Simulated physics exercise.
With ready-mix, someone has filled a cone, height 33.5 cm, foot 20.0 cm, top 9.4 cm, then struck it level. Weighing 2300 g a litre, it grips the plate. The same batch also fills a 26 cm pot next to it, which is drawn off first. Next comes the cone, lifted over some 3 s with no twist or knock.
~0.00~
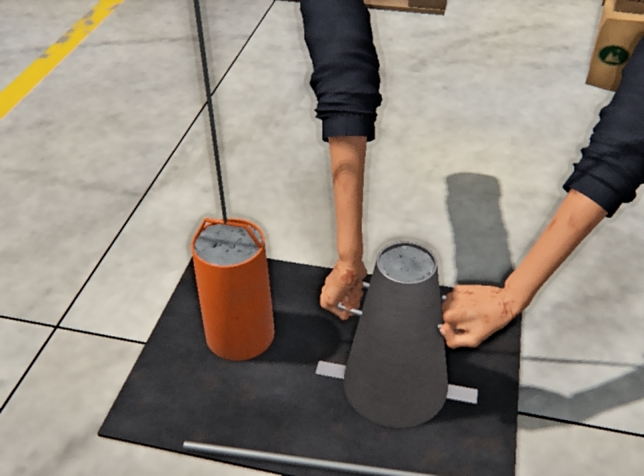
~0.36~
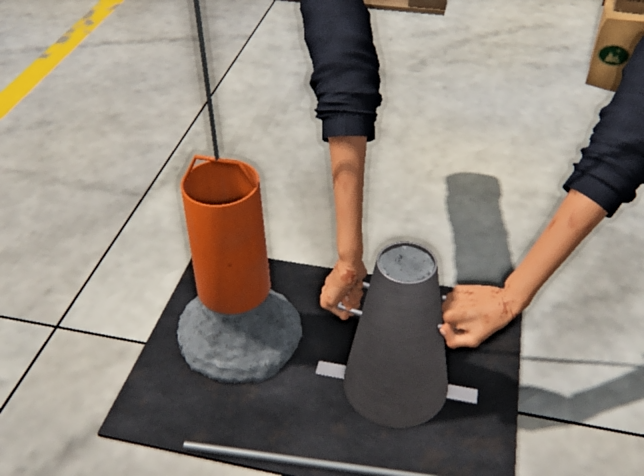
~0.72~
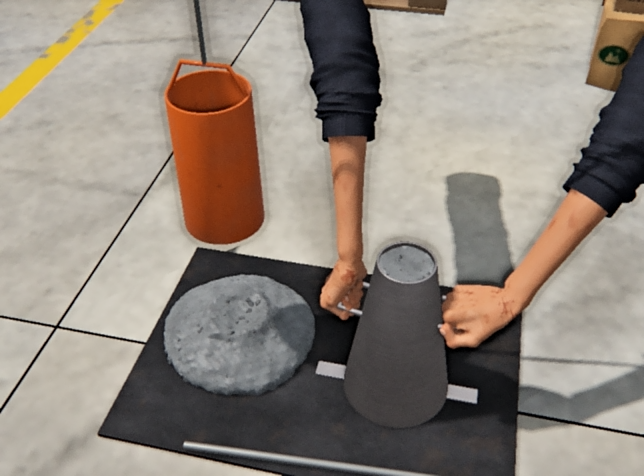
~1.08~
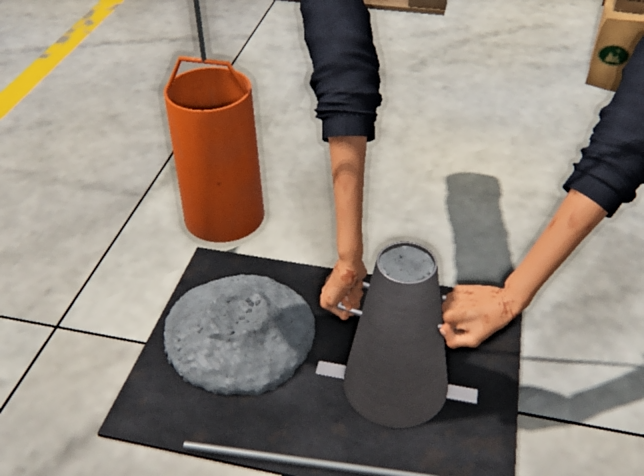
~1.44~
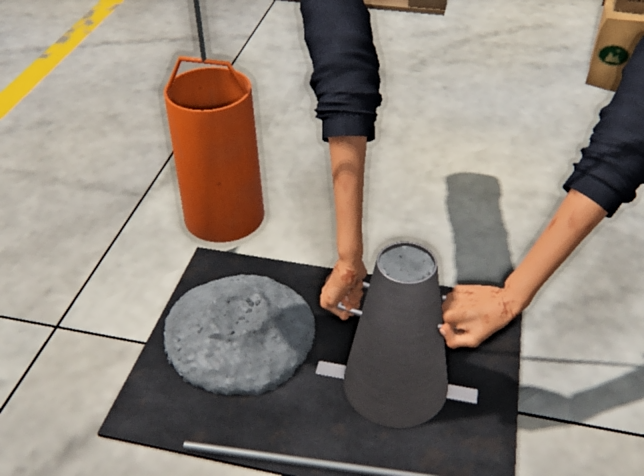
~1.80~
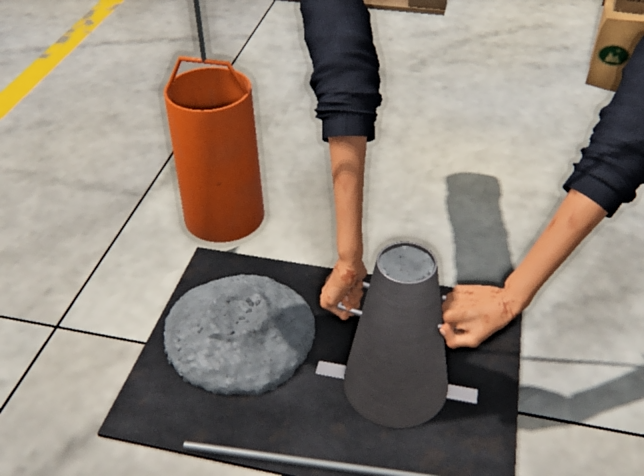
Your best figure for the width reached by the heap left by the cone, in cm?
I'd say something close to 37 centimetres.
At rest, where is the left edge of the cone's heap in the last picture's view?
I'd mark it at about (302, 381).
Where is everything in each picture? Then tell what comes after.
Middle of the pot's mouth at (228, 243), still down; middle of the cone's top at (407, 263), not yet moved, in the first frame.
Middle of the pot's mouth at (220, 183), raised 14 cm; the heap from the pot 13 cm high and 26 cm wide, top at (235, 292); middle of the cone's top at (407, 263), not yet moved, in the second frame.
Middle of the pot's mouth at (208, 93), raised 32 cm; the heap from the pot 7.2 cm high and 33 cm wide, top at (237, 313); middle of the cone's top at (407, 263), not yet moved, in the third frame.
Middle of the pot's mouth at (208, 90), raised 33 cm; the heap from the pot 7.2 cm high and 33 cm wide, top at (237, 313); middle of the cone's top at (407, 263), not yet moved, in the fourth frame.
Middle of the pot's mouth at (208, 90), raised 33 cm; the heap from the pot 7.2 cm high and 33 cm wide, top at (237, 313); middle of the cone's top at (407, 263), not yet moved, in the fifth frame.
Middle of the pot's mouth at (208, 90), raised 33 cm; the heap from the pot 7.2 cm high and 33 cm wide, top at (237, 313); middle of the cone's top at (407, 263), not yet moved, in the sixth frame.
By 2.6 s, the cone is up 8.7 cm; the ready-mix has come down 20 cm to 14 cm and is 35 cm wide.
By 3.3 s, the cone is up 21 cm; the ready-mix has come down 22 cm to 11 cm and is 37 cm wide.
By 4.1 s, the cone is up 35 cm; the ready-mix has come down 22 cm to 11 cm and is 37 cm wide.
By 5.0 s, the cone is clear; the ready-mix has come down 22 cm to 11 cm and is 37 cm wide.
By 5.5 s, at rest, the cone is clear; the ready-mix has come down 23 cm to 11 cm and is 37 cm wide.
